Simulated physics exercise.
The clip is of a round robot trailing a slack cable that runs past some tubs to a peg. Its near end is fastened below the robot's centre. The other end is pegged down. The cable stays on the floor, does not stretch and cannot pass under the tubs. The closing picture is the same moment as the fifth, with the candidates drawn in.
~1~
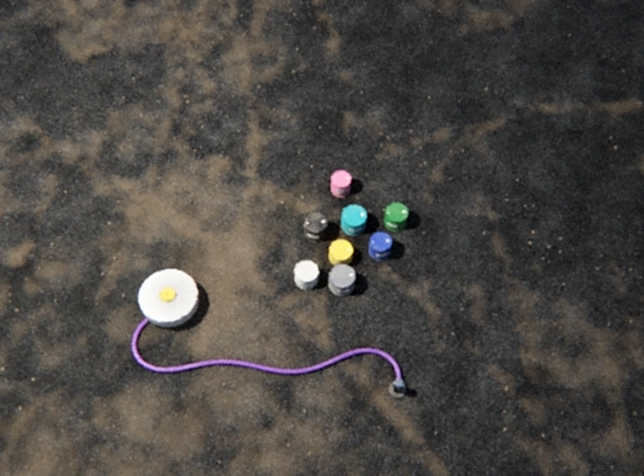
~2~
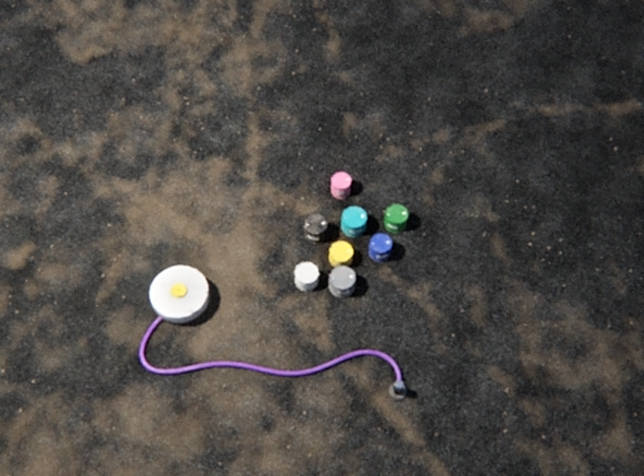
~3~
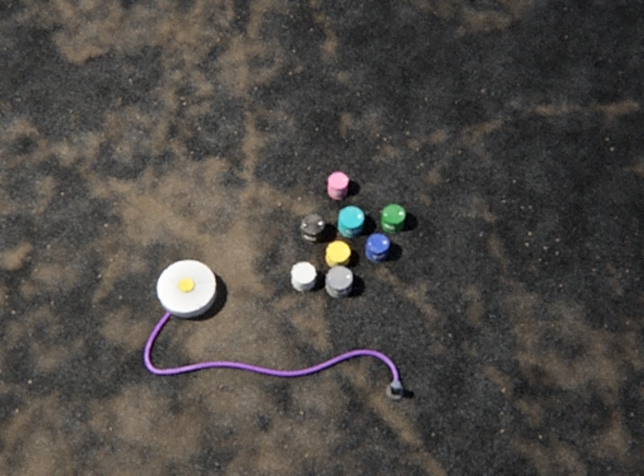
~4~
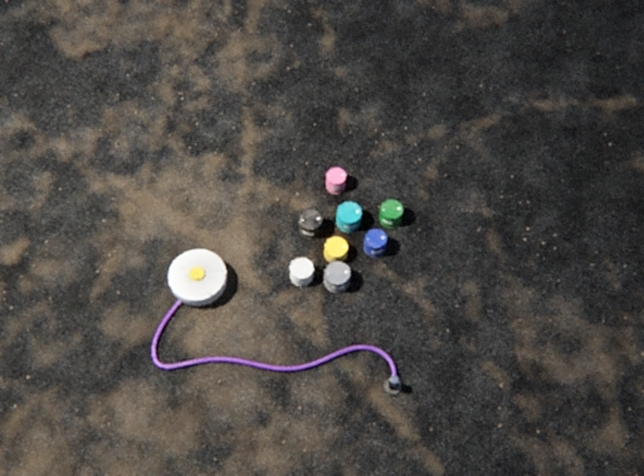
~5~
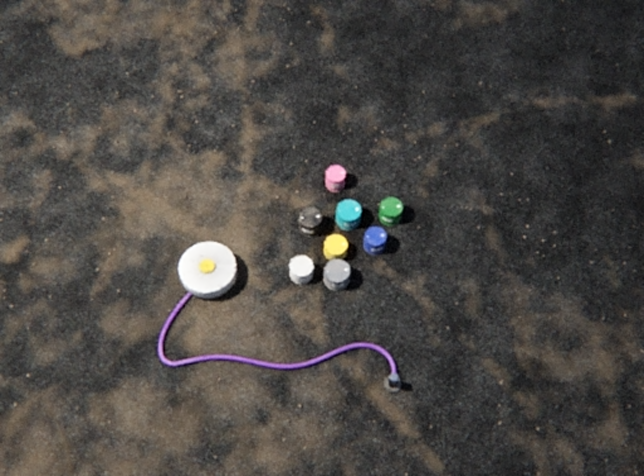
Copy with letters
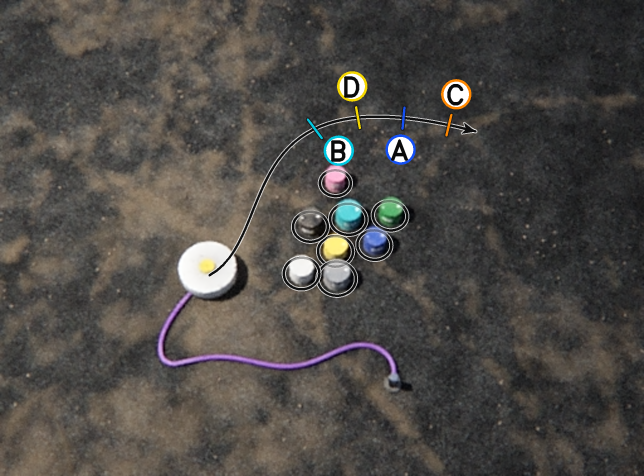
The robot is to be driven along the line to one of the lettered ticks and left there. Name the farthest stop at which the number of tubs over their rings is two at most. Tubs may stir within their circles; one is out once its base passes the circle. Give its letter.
D is the last stop within the limit.
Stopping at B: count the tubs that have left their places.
The count is none.
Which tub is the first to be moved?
White.
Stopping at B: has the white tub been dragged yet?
No.
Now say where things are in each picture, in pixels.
The first picture shows blue tub (380, 246); pink tub (341, 184); grey tub (342, 280).
The second picture shows robot (180, 295); green tub (396, 218).
The third picture shows robot (188, 290); peg (395, 388).
The fourth picture shows robot (198, 278); turquoise tub (349, 217).
The fifth picture shows robot (208, 271); blue tub (375, 241); pink tub (336, 179); grey tub (337, 275).
On the marked copy, A at (403, 118); B at (315, 129); C at (449, 125); D at (358, 118); the route from (210, 275) via (306, 134) to (476, 131).
With D. Early on, robot (254, 202).
Further on, robot (293, 137).
At the end, robot (358, 112); white tub (317, 264); one over the rings.
As for the rest, A has five over the rings; B is within the limit but short; C has seven over the rings.
